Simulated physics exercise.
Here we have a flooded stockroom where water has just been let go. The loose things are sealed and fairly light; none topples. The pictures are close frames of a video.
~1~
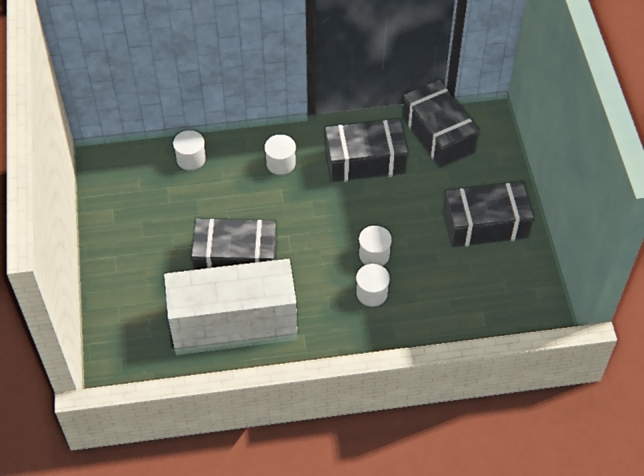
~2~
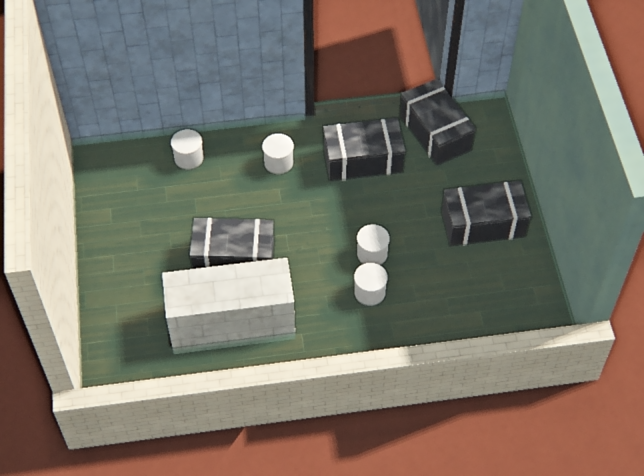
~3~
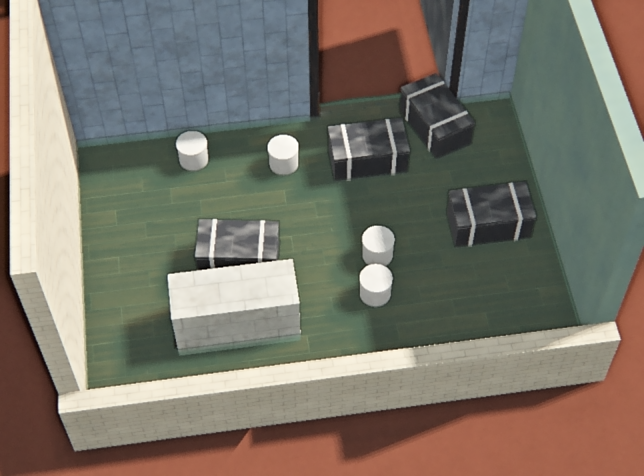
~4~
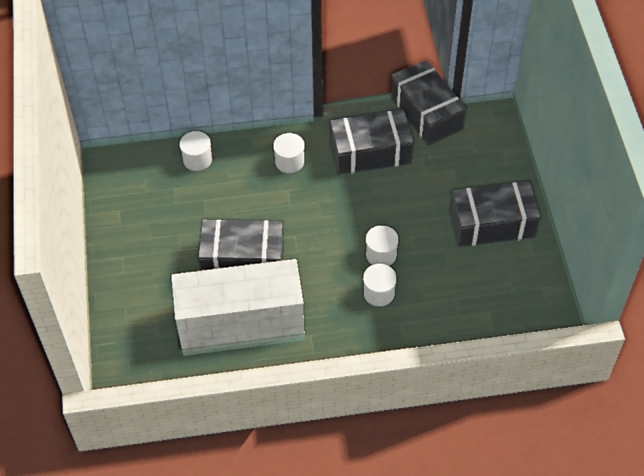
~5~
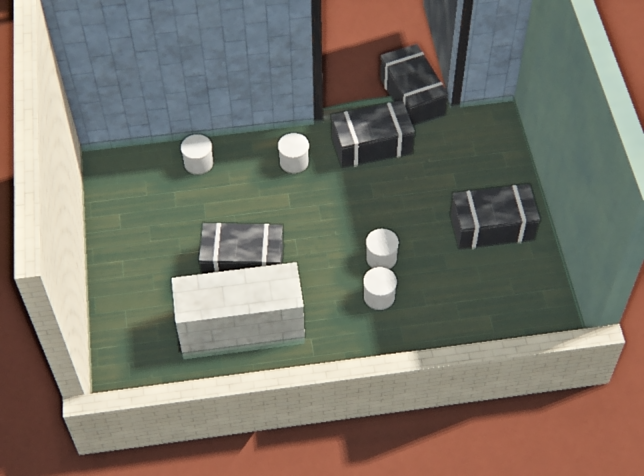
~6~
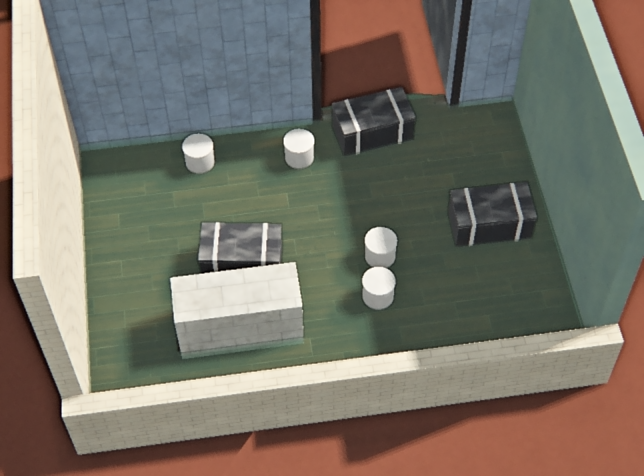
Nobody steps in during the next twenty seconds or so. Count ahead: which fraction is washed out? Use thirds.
That comes to at least two thirds.
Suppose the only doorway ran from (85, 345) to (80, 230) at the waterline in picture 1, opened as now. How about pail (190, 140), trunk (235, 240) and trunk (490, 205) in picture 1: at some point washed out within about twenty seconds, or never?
One after the other: Gone, carried outside, stays.
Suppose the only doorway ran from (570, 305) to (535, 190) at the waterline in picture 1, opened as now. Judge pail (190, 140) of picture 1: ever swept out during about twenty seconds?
For that one: Inside.
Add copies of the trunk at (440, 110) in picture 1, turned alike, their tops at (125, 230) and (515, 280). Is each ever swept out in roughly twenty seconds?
As listed: Inside, inside.
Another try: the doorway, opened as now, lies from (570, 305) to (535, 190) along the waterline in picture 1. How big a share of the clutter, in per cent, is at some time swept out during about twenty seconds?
Near 90 in a hundred.
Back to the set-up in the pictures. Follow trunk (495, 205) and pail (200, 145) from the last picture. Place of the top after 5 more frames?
Close to (485, 165) and (225, 138).
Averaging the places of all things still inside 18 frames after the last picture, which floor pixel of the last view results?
Around (384, 178).
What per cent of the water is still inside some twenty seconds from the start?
Near 46 in a hundred.
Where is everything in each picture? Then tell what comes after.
In the first frame, a trunk at (366, 139), afloat; a pail at (280, 147) floats; 0 of 8 have shifted.
In the second frame, a trunk at (364, 138), afloat; a pail at (278, 146) floats; 0 of 8 have shifted.
In the third frame, a trunk at (369, 138), afloat; a pail at (283, 147) floats; 1 of 8 have shifted.
In the fourth frame, a trunk at (372, 131) floats, close to its start; a pail at (289, 145), afloat, close to its start; 2 of 8 have shifted.
In the fifth frame, a trunk at (373, 123), afloat, close to its start; a pail at (293, 145), afloat, close to its start; 3 of 8 have shifted.
In the sixth frame, a trunk at (374, 110) floats, a stride from its start; a pail at (299, 141) floats, close to its start; 3 of 8 have shifted.
A moment on, 2 of 8 are out; 6 afloat.
Next, 3 of 8 are out; 5 afloat.
Later, 6 of 8 are out; 2 afloat.
In the end, 8 of 8 are out; 0 afloat.
